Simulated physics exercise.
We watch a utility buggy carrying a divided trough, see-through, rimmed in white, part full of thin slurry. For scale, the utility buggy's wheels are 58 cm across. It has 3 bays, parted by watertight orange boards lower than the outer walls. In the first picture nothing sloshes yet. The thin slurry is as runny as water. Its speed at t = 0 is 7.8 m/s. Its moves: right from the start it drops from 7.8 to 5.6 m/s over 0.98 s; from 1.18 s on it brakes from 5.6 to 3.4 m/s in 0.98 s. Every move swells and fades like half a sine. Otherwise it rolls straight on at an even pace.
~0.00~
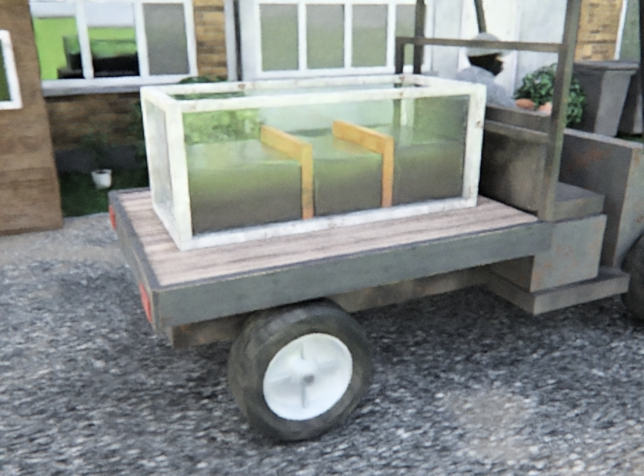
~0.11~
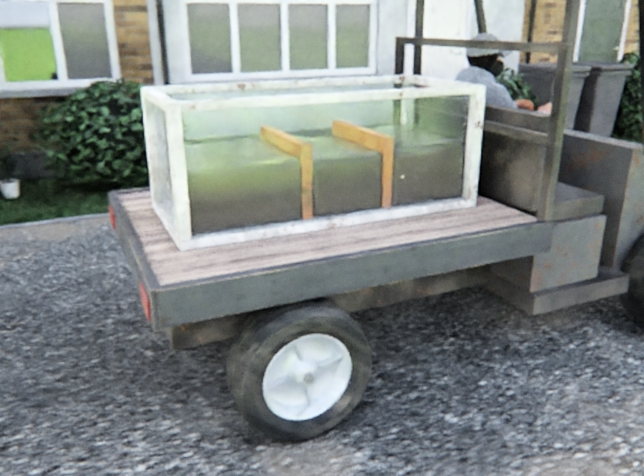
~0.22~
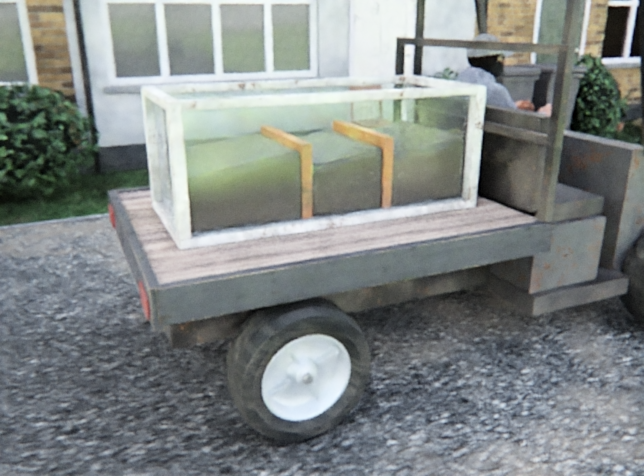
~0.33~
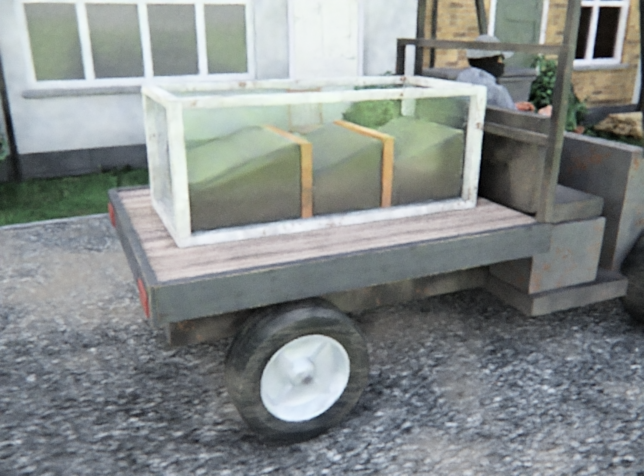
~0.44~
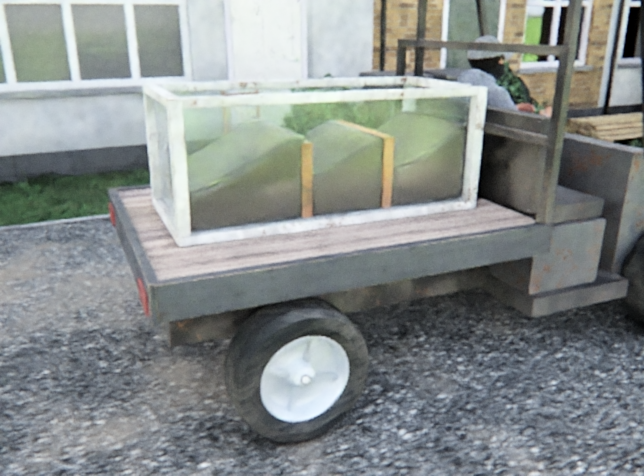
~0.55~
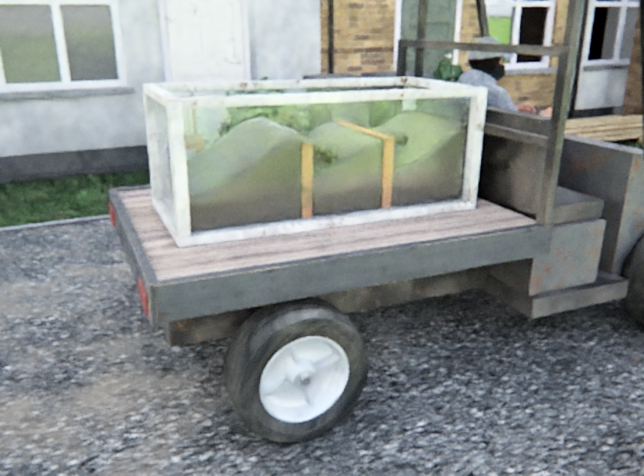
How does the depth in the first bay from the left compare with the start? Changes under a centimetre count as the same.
It ends lower.
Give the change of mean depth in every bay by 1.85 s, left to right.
From the left: 5 down, 4 up, 2 up.
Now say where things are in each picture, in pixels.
In the first frame, levels, left to right, (234, 162), (342, 151), (418, 144); board top at (307, 146) and (390, 138); the front is on the right, levels are read along the near wall; a wheel hub at (313, 383).
In the second frame, levels, left to right, (234, 162), (342, 151), (418, 144).
In the third frame, levels, left to right, (234, 163), (342, 152), (418, 146).
In the fourth frame, levels, left to right, (234, 161), (342, 152), (418, 147).
In the fifth frame, levels, left to right, (235, 165), (342, 151), (418, 147).
In the sixth frame, levels, left to right, (235, 165), (342, 150), (418, 148); a wheel hub at (309, 385).
After 1.15 s the bays hold 25, 29, 28 cm, left to right.
After 1.85 s the bays hold 22, 31, 29 cm, left to right.
After 2.65 s the bays hold 22, 30, 30 cm, left to right.
After 5.14 s the bays hold 22, 30, 30 cm, left to right.
